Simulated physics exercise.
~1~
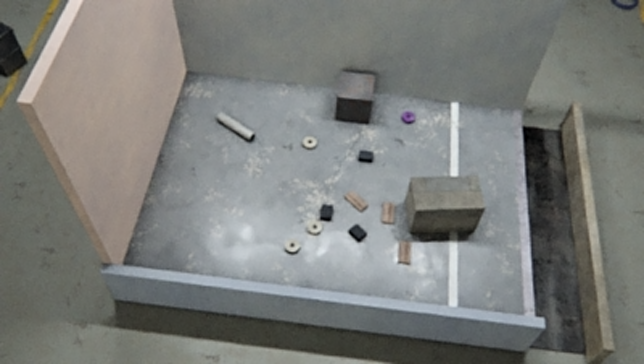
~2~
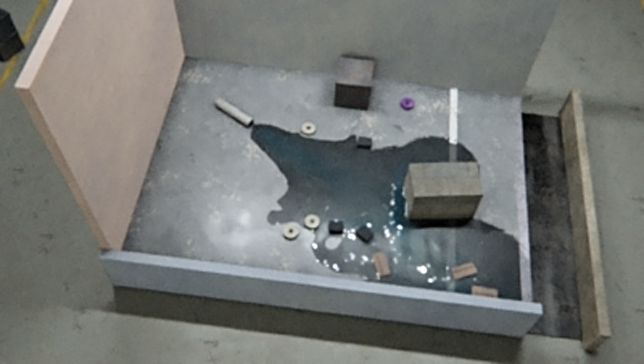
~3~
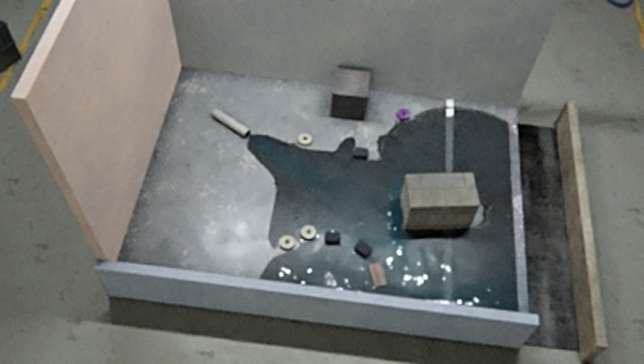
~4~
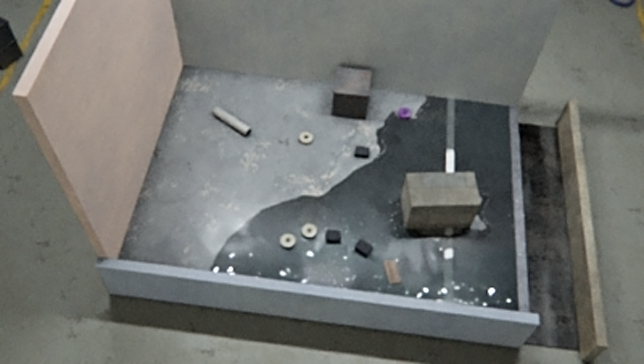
Dark water spreads rightward from a pipe, shifting small pieces, while the purple lid stays left of the white line.
